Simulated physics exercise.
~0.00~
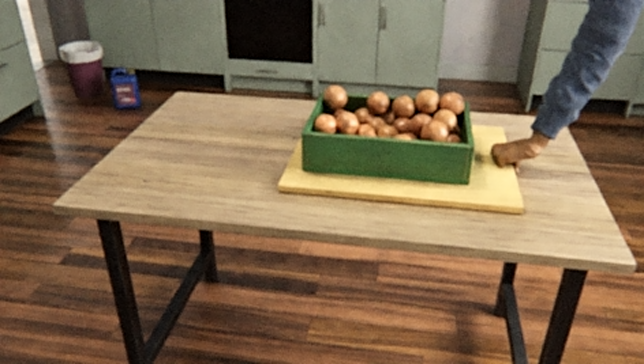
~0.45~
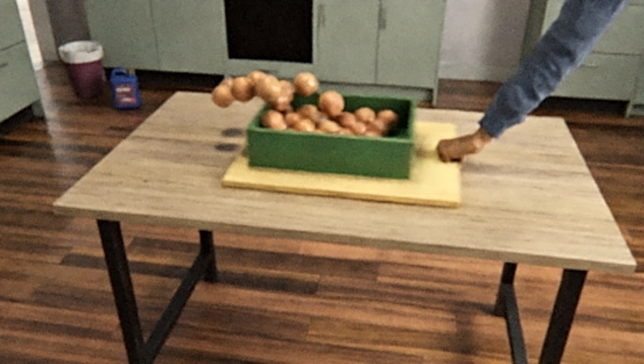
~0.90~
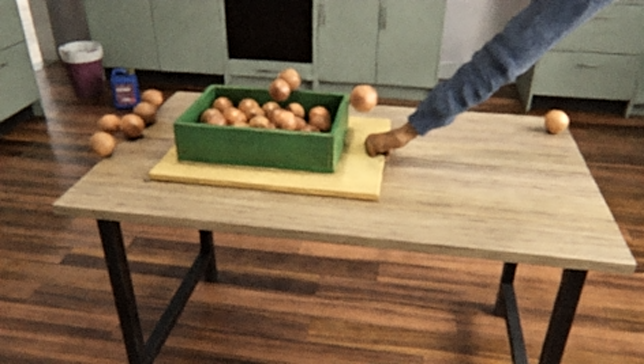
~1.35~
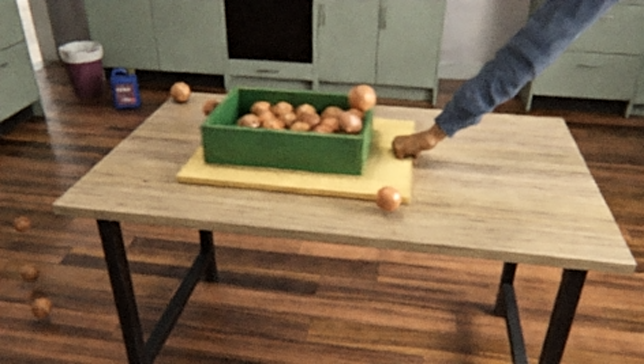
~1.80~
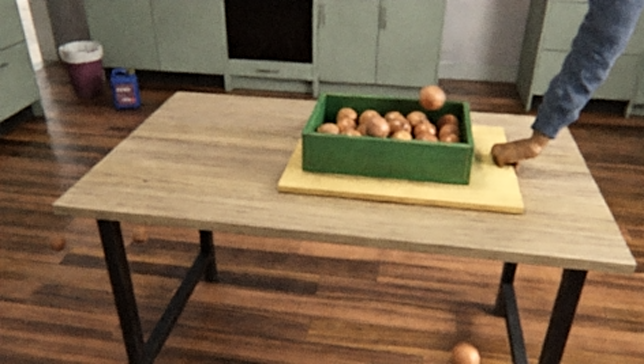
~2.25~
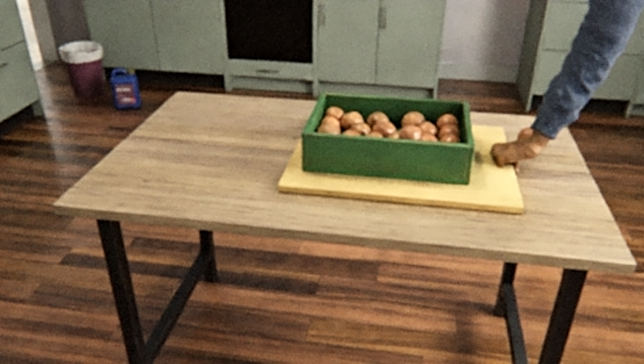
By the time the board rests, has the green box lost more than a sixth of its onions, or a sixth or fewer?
It has lost more than a sixth of its onions. Several tumble out as the board slides, and the heap left in the box is clearly lower.
